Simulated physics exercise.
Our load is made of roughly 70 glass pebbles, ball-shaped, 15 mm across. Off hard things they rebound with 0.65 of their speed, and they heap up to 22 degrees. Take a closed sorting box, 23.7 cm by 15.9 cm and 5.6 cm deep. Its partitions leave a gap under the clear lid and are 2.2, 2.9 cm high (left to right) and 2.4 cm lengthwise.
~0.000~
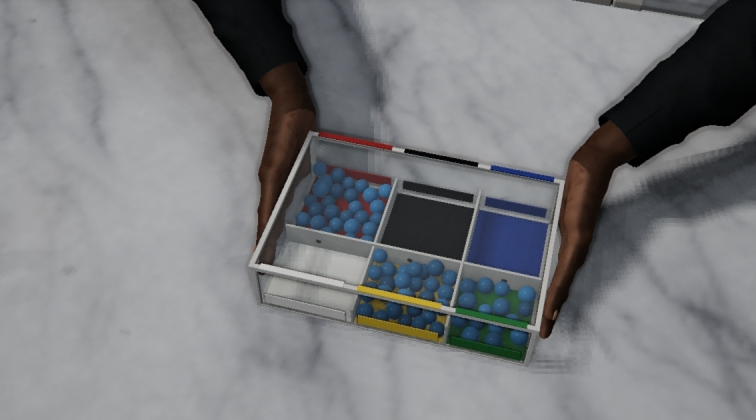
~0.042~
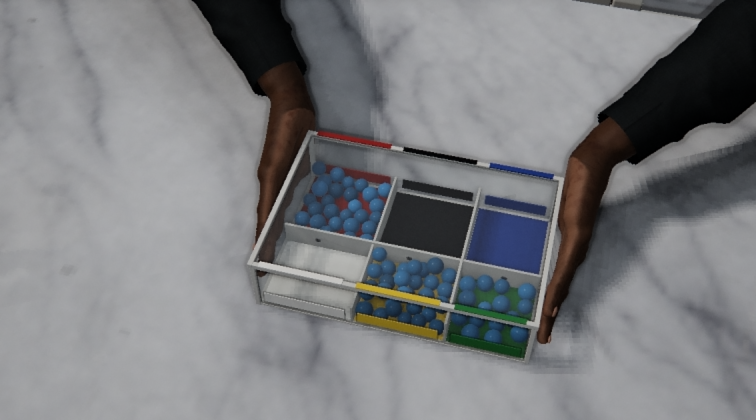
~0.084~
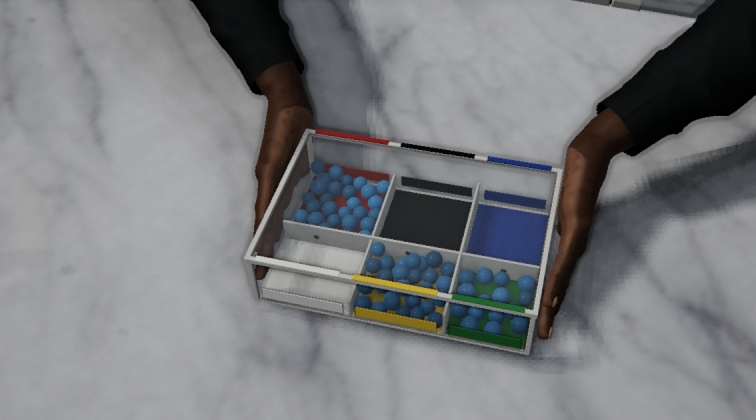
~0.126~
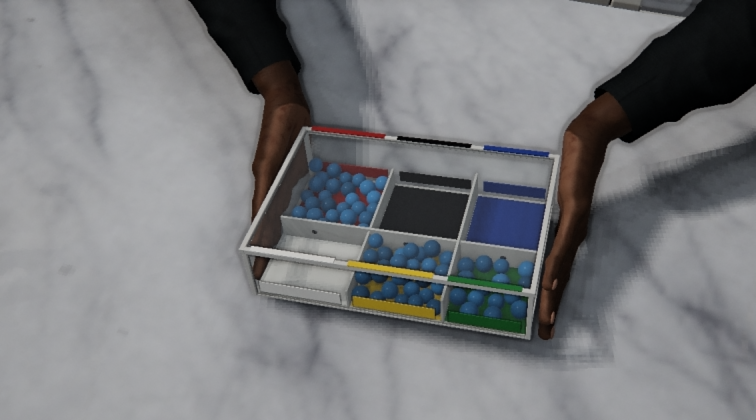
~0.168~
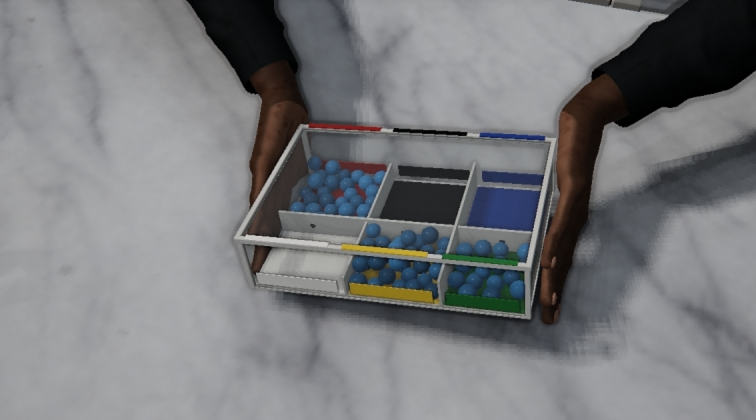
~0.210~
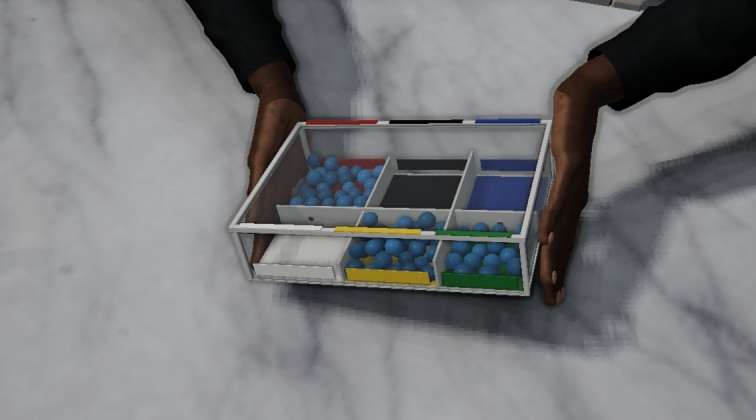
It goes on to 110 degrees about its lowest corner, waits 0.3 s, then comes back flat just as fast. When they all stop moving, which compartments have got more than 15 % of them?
Once they stop: Red has, blue has not, green has not, yellow has not, white has not, black has not.
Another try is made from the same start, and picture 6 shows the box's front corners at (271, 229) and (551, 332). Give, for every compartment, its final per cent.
It comes out as red at 0 percent, blue at 45 percent, green at 55 percent, yellow at 0 percent, white at 0 percent and black at 0 percent.
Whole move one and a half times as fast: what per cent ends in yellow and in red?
The yellow compartment would end with 0 per cent and the red compartment with 95 per cent.
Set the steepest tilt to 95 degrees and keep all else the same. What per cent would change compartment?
Some 60 per cent.
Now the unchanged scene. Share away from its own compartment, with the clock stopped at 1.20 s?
Estimate: Some 60 %.
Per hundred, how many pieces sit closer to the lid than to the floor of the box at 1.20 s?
Something like 70 percent of the pieces.
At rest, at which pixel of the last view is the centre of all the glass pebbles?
Somewhere around (334, 199) in the final frame.
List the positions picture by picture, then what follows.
In the first frame, box tilt 0 degrees, front corners at (255, 265) and (535, 328); red 40 %, green 20 %, yellow 40 %.
In the second frame, box tilt 1 degrees, front corners at (254, 263) and (534, 324).
In the third frame, box tilt 3 degrees, front corners at (250, 258) and (533, 312), lowest corner left back.
In the fourth frame, box tilt 8 degrees, front corners at (246, 249) and (530, 291), lowest corner left back.
In the fifth frame, box tilt 13 degrees, front corners at (241, 238) and (526, 265), lowest corner left back.
In the sixth frame, box tilt 18 degrees, front corners at (236, 227) and (520, 237), lowest corner left back; red 40 %, green 20 %, yellow 40 %. Its pace works out near 115 degrees a second.
After 1.20 s, tilt 110 degrees; red 85 %, white 5 %, black 5 %.
After 1.86 s, tilt 58 degrees; red 95 %, white 5 %.
After 2.57 s, tilt 0 degrees; red 95 %, white 5 %, black 5 %.
In the end, at 3.6 s, red 95 %, blue 0 %, green 0 %, yellow 0 %, white 5 %, black 5 %.
